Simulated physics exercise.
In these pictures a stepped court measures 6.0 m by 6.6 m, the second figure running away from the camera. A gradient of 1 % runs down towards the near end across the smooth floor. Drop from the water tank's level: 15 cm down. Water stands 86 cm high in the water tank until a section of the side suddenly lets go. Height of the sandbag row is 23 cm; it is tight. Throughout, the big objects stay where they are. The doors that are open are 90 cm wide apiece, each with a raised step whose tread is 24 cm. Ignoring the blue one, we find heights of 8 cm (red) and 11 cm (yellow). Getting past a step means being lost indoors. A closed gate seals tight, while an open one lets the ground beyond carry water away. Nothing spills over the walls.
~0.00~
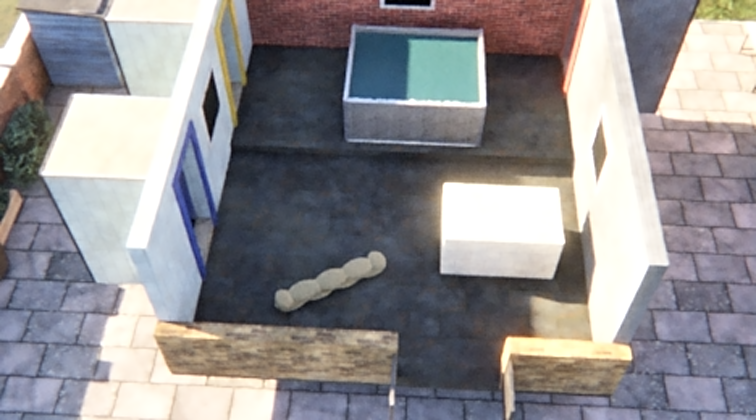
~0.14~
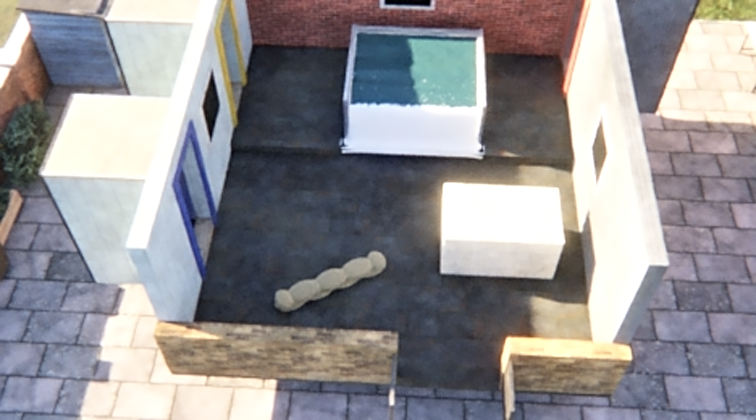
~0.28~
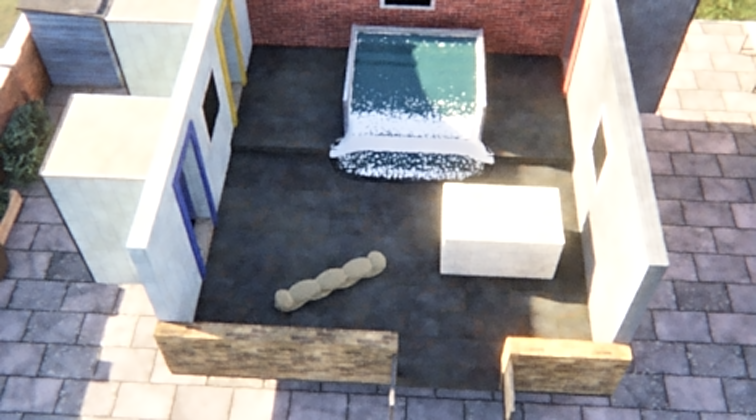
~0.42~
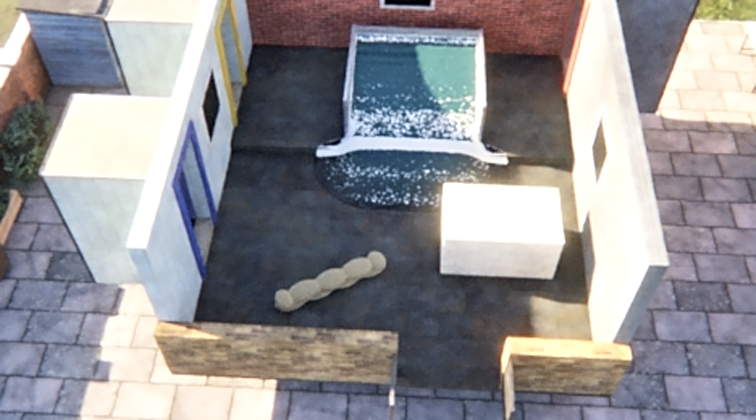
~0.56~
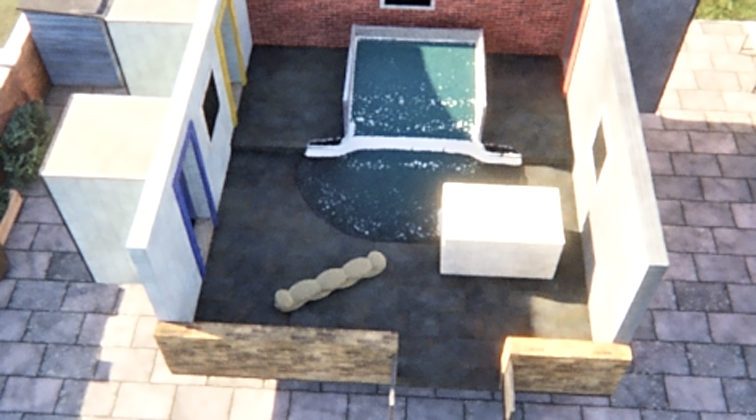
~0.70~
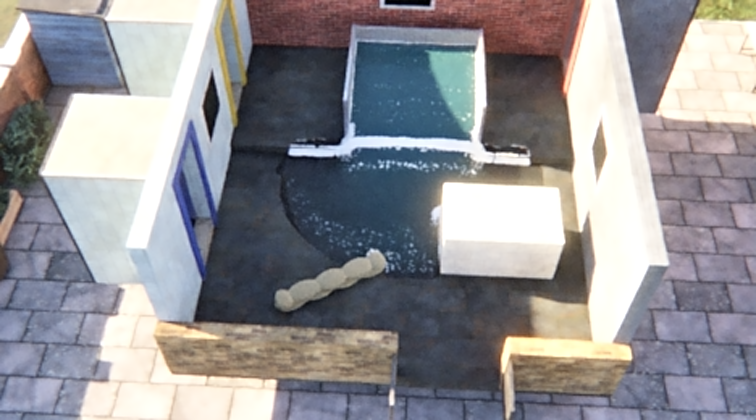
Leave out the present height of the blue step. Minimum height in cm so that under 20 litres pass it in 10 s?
I would say 24 cm.
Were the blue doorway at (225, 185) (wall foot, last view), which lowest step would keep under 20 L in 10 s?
It needs roughly 11.5 cm.
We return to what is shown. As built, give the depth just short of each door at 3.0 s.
The red door has 2 cm, the blue door 25 cm and the yellow door 0 cm.
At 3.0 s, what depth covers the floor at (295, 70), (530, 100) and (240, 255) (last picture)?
The three readings, in order, are 0, 2 and 13 cm.
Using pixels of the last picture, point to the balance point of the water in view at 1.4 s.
Centre of mass: About (410, 173) px.
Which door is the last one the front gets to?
Yellow.
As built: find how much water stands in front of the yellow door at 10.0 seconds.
Lab note: Depth approx. 2.5 cm.
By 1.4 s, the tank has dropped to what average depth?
The mean depth is about 34 cm.
After 1.4 s water covers 50 % of the floor, deepest (55 cm) near (446, 216); 1 cm at the blue door, 0 litres in over its 26 cm step.
After 3.0 s water covers 70 % of the floor, deepest (40 cm) near (215, 279); 25 cm at the blue door, 0 litres in over its 26 cm step.
After 10.0 s water covers 85 % of the floor, deepest (16 cm) near (500, 218); 8 cm at the blue door, 12 litres in over its 26 cm step.
At the blue door as built, the water arrived by 1.4 s and peaked near 29 cm at 3.4 s.
Run again over the same 10 s with other heights there, 48 litres in over 19 cm, 12 litres over 26 cm. The limit of 20 litres is kept from about 24 cm up.
